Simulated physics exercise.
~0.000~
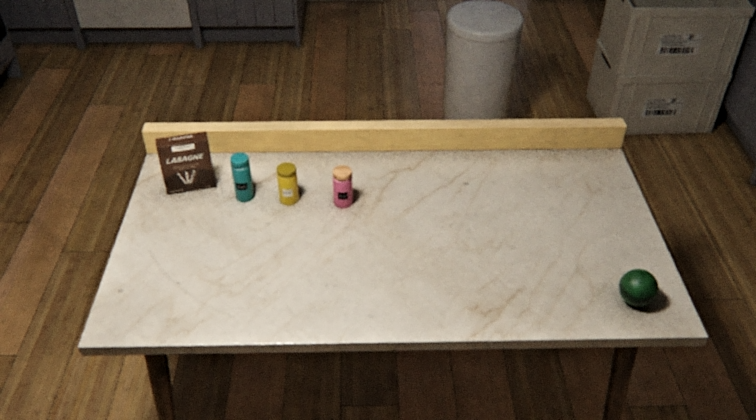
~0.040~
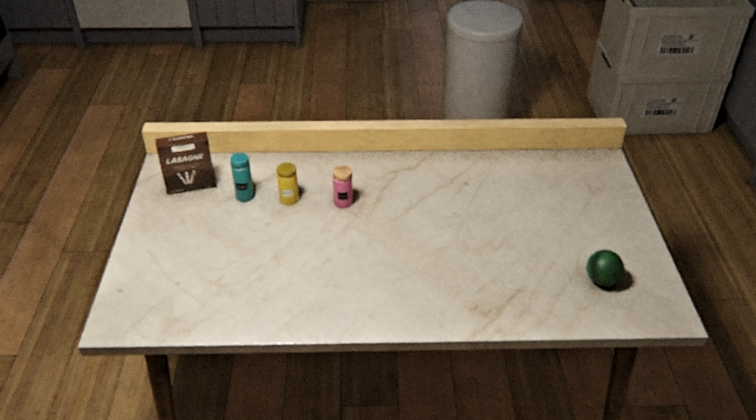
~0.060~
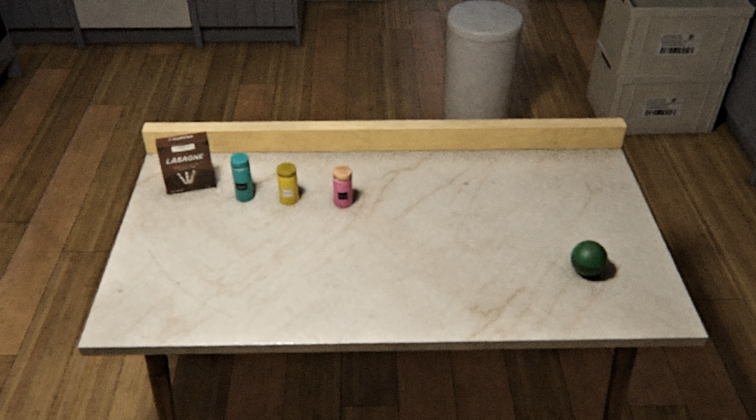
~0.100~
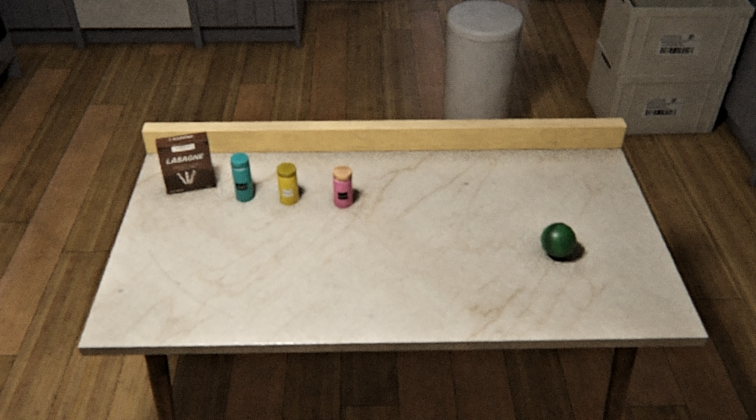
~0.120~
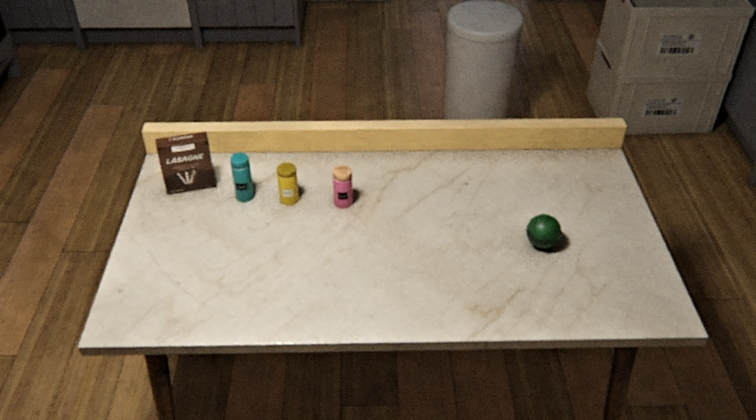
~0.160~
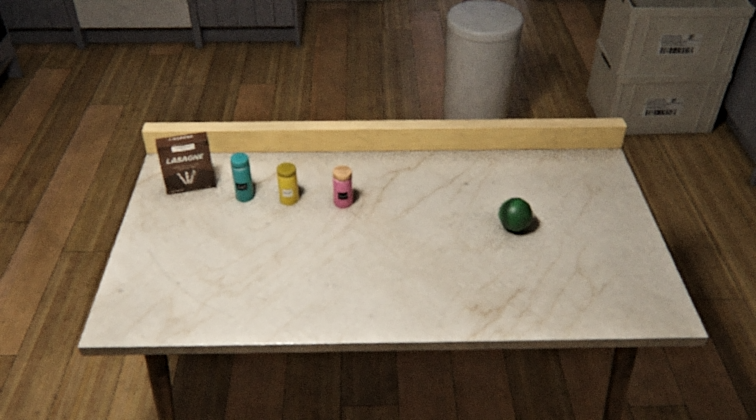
A green ball rolls leftward and away across a pale table toward the back edge.
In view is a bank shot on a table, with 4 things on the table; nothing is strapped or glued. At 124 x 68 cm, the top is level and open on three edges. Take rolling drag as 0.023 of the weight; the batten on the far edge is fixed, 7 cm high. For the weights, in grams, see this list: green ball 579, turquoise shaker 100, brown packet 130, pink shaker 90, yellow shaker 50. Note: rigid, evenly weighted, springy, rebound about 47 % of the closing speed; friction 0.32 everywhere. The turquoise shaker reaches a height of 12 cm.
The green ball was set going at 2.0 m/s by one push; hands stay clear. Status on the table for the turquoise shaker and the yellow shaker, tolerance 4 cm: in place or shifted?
In the end turquoise shaker: Displaced; yellow shaker: Displaced.
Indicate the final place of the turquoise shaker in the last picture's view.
About (353, 333).
By 0.76 s, green ball near (238, 180); yellow shaker tilted 36° near (256, 208); turquoise shaker tilted 16° near (201, 187).
By 1.36 s, green ball near (83, 279); turquoise shaker now off the table; yellow shaker on its side near (174, 245); brown packet 2 cm from its spot.
By 1.96 s, yellow shaker on its side near (132, 247); brown packet 2 cm from its spot.
When it is over (2.6 s), off the table, turquoise shaker; lying over on the table, yellow shaker; the other 2 within 4 cm of the start. End places, in pixels of the last picture, turquoise shaker near (353, 333), yellow shaker near (126, 248).
